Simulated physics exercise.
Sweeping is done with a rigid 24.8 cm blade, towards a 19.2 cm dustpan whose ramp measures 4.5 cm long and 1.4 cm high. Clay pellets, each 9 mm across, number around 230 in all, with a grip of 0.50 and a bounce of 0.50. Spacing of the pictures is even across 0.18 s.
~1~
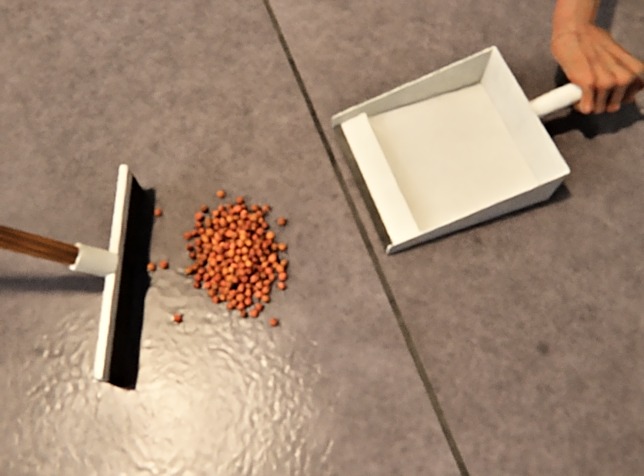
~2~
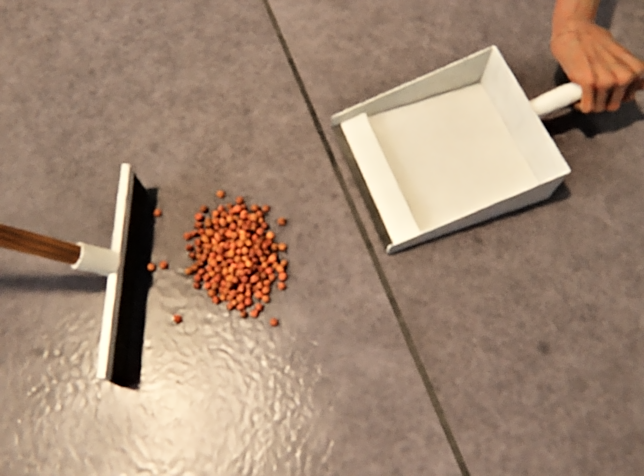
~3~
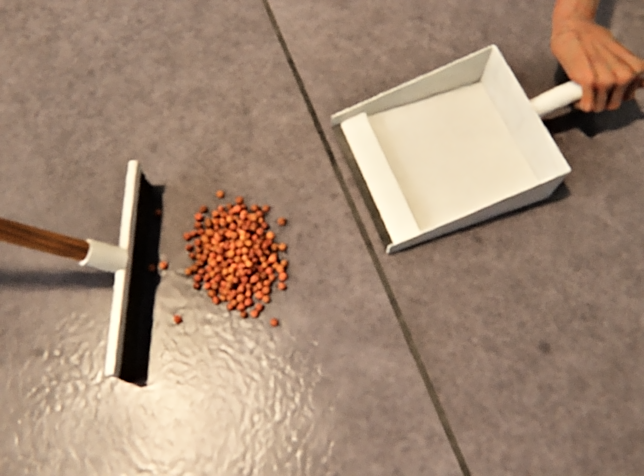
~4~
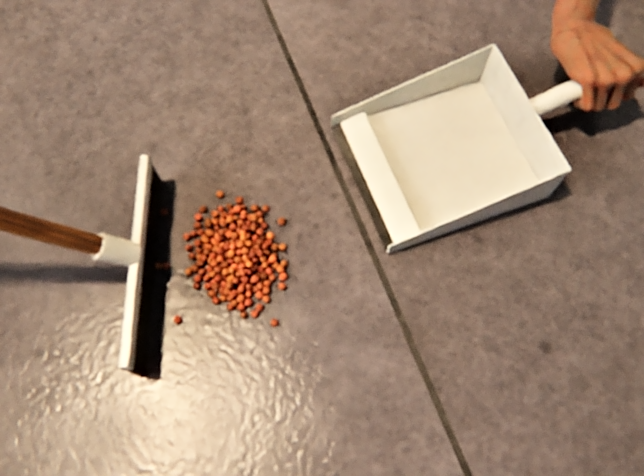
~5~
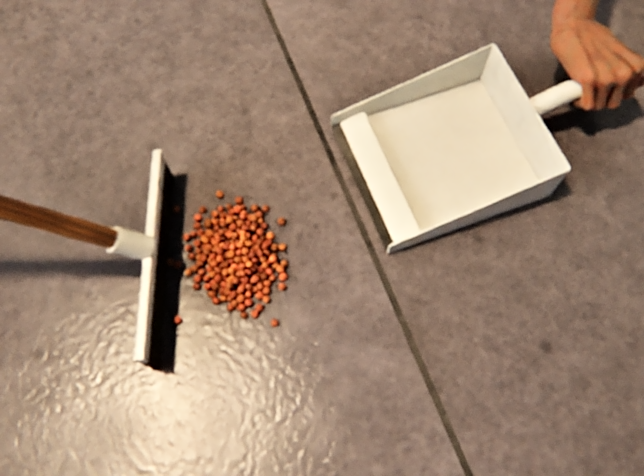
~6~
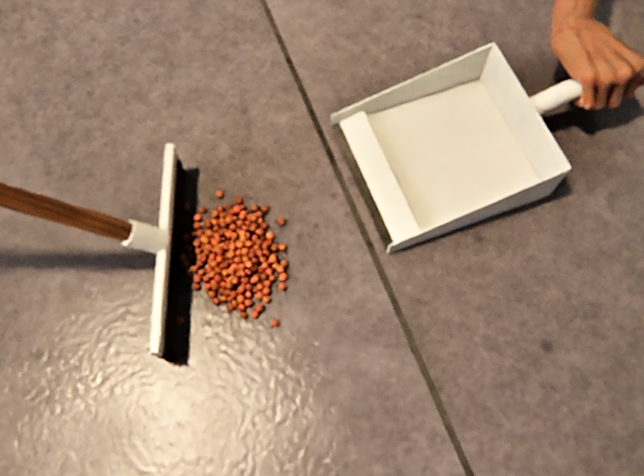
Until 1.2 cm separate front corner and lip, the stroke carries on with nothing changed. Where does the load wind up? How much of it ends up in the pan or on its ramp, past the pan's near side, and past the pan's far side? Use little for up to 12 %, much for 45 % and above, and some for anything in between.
Pan: Little; near side: Some; far side: Little.
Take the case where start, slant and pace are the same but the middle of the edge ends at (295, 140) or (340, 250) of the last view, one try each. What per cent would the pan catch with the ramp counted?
Roughly 0 per cent for the first try and 20 per cent for the second.
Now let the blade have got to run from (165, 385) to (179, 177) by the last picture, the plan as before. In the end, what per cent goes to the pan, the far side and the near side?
The pan gets 15, the far side 0 and the near side 55.
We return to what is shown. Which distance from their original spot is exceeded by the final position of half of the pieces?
I'd say close to 14 cm.
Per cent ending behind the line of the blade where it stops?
Close to 5 percent.
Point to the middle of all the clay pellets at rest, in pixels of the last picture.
Somewhere around (346, 224) in the final frame.
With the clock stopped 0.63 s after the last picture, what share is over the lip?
5 % so far.
Then, 0.22 s after the last picture, middle of the blade 15 cm from the lip; 0 % over the lip, far side 0 %, near side 10 %.
Then, 0.36 s after the last picture, middle of the blade 8 cm from the lip; 0 % over the lip, far side 0 %, near side 20 %.
Then, 0.63 s after the last picture, middle of the blade 5 cm from the lip; 5 % over the lip, far side 0 %, near side 25 %.
In the end, pan 5 %, near side 25 %, far side 0 %, in front of the lip or behind the blade 75 %.
